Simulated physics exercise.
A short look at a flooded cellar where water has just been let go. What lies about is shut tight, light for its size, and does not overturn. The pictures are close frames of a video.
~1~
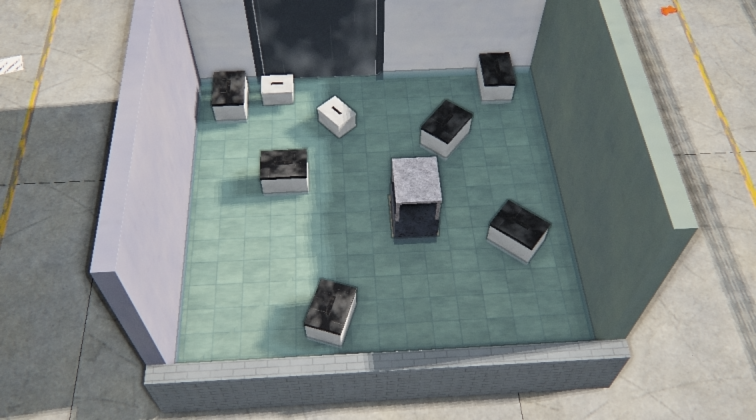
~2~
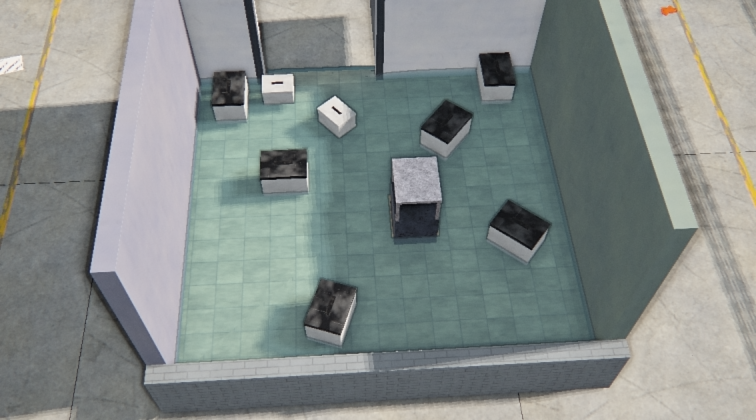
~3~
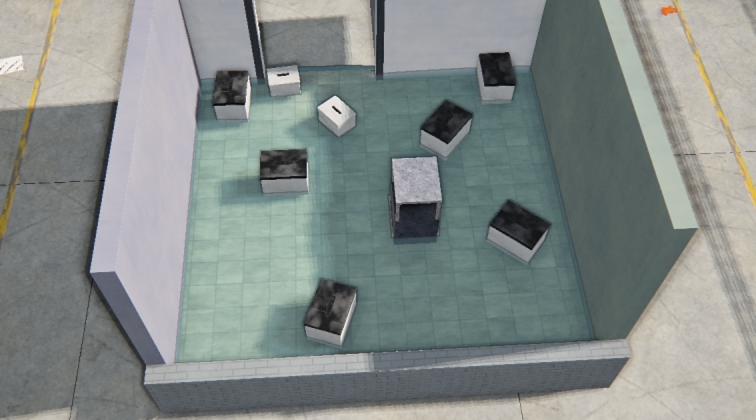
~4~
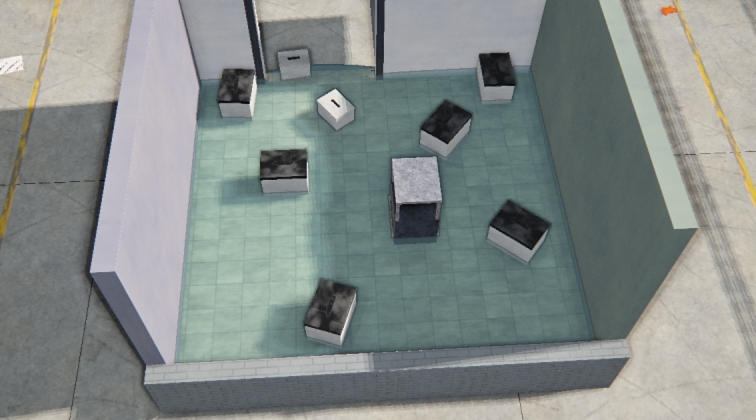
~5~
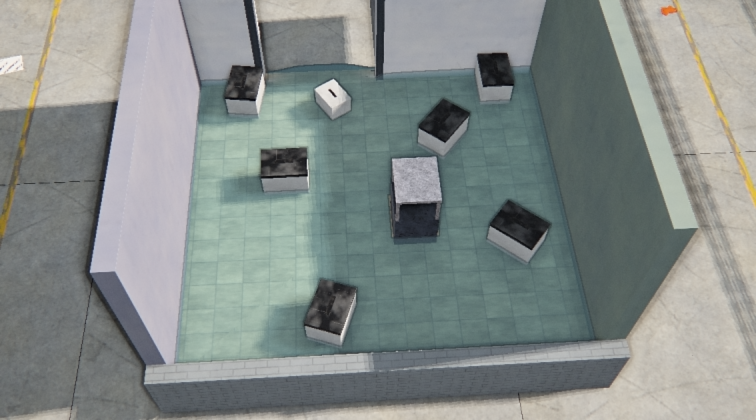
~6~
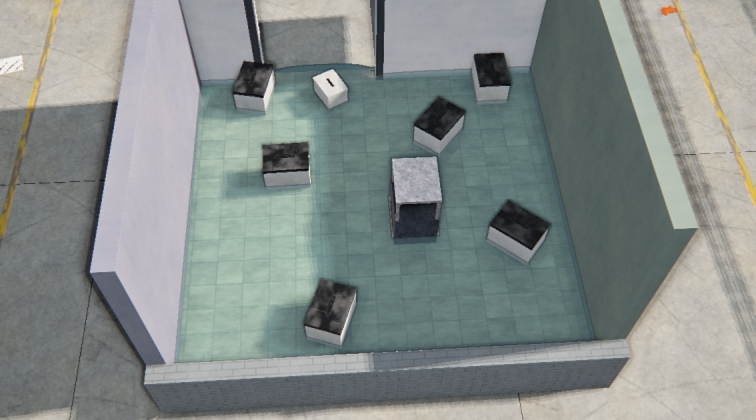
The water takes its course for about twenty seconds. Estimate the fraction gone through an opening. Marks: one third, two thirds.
That comes to at least two thirds.
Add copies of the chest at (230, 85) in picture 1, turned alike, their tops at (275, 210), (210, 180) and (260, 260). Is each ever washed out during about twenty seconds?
As listed: Through, washed out, no.
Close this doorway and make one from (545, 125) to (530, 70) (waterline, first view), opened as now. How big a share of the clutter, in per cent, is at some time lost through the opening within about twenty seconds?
Roughly 50 per cent.
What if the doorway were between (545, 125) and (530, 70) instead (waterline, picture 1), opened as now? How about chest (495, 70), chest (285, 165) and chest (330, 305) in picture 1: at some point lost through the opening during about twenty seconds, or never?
In turn: Yes, stays, kept in.
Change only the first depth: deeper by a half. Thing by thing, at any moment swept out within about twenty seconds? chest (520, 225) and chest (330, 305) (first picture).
As listed: Still in, kept in.
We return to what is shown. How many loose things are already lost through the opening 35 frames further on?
6 of them.
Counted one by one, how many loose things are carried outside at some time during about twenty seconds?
6 of them.
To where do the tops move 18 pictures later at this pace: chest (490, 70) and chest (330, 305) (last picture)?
Near (415, 74) and (308, 283).
A moment on, 3 of 8 are out; 5 afloat.
Next, 5 of 8 are out; 3 afloat.
Later, 6 of 8 are out; 2 afloat.
In the end, 6 of 8 are out; 0 afloat.
